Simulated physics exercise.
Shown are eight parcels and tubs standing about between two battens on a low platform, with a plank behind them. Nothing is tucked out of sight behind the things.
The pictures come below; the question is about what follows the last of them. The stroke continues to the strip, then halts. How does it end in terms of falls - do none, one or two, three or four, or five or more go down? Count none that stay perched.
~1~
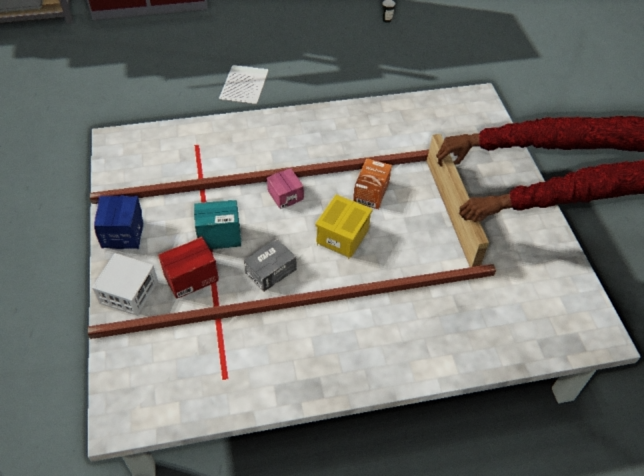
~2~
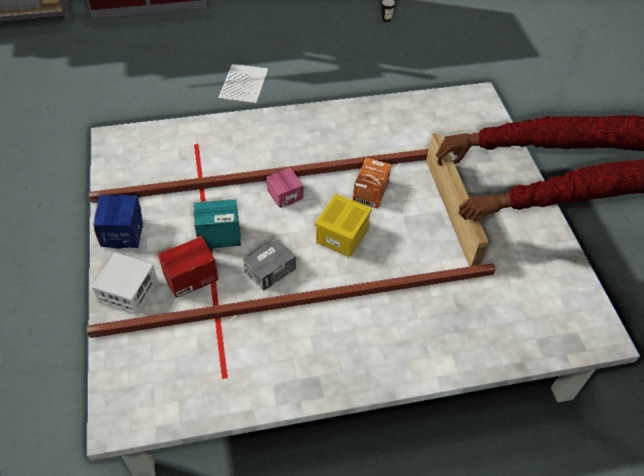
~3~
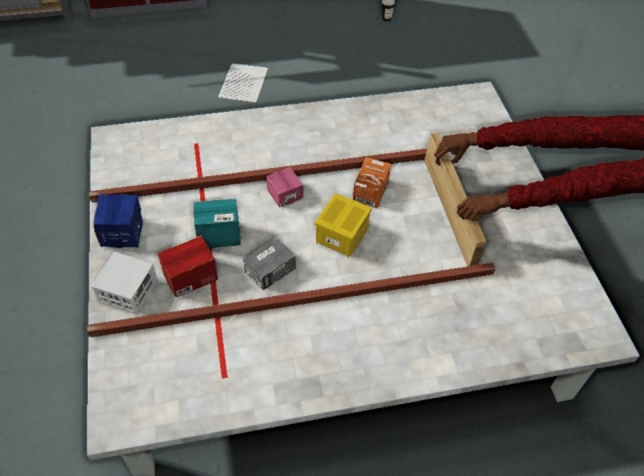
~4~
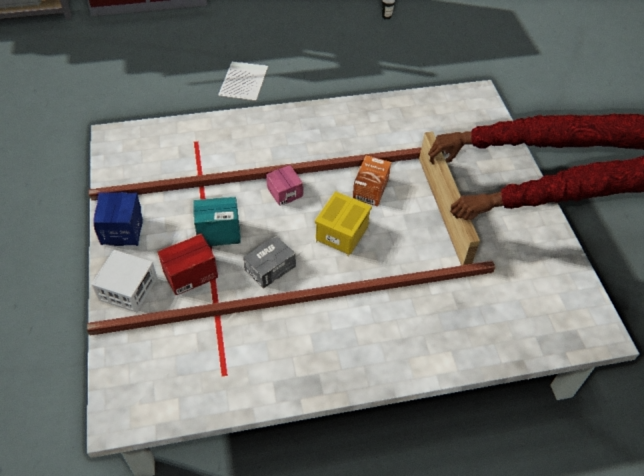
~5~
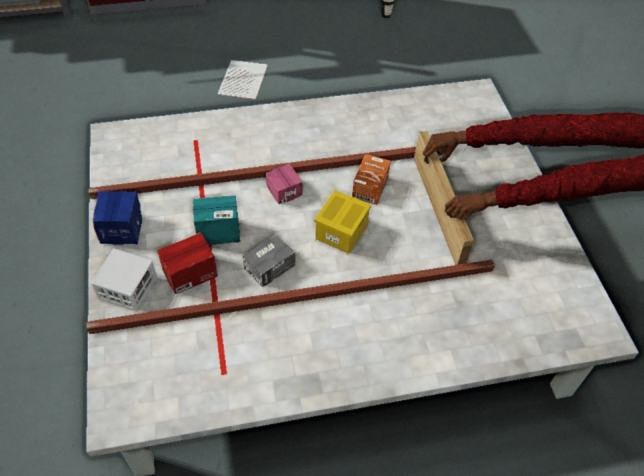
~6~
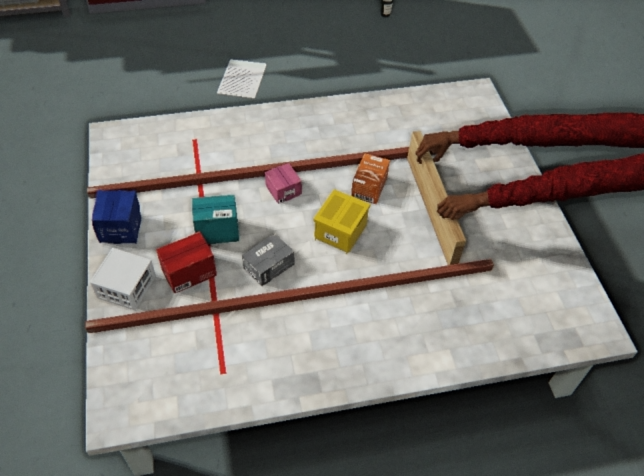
Count: Nil.
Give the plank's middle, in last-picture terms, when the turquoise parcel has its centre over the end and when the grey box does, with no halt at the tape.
Roughly (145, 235); for the second one, roughly (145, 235).
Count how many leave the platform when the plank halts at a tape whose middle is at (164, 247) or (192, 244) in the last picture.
Well, you'd get 2 the first time and 1 the second time.
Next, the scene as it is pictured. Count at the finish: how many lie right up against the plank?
Contact count: 2.
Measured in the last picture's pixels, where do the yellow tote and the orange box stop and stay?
First (186, 250), then (189, 208).
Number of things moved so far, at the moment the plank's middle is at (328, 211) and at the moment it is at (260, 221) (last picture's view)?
At the first place 4, at the second 6.
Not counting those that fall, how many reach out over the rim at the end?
The number overhanging is 2.
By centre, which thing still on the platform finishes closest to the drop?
That is the white crate.
Soon after, none off yet; blue box at rest near (117, 217); white crate at rest near (124, 279); red box at rest near (187, 263).
At rest, the number that fall off is zero.
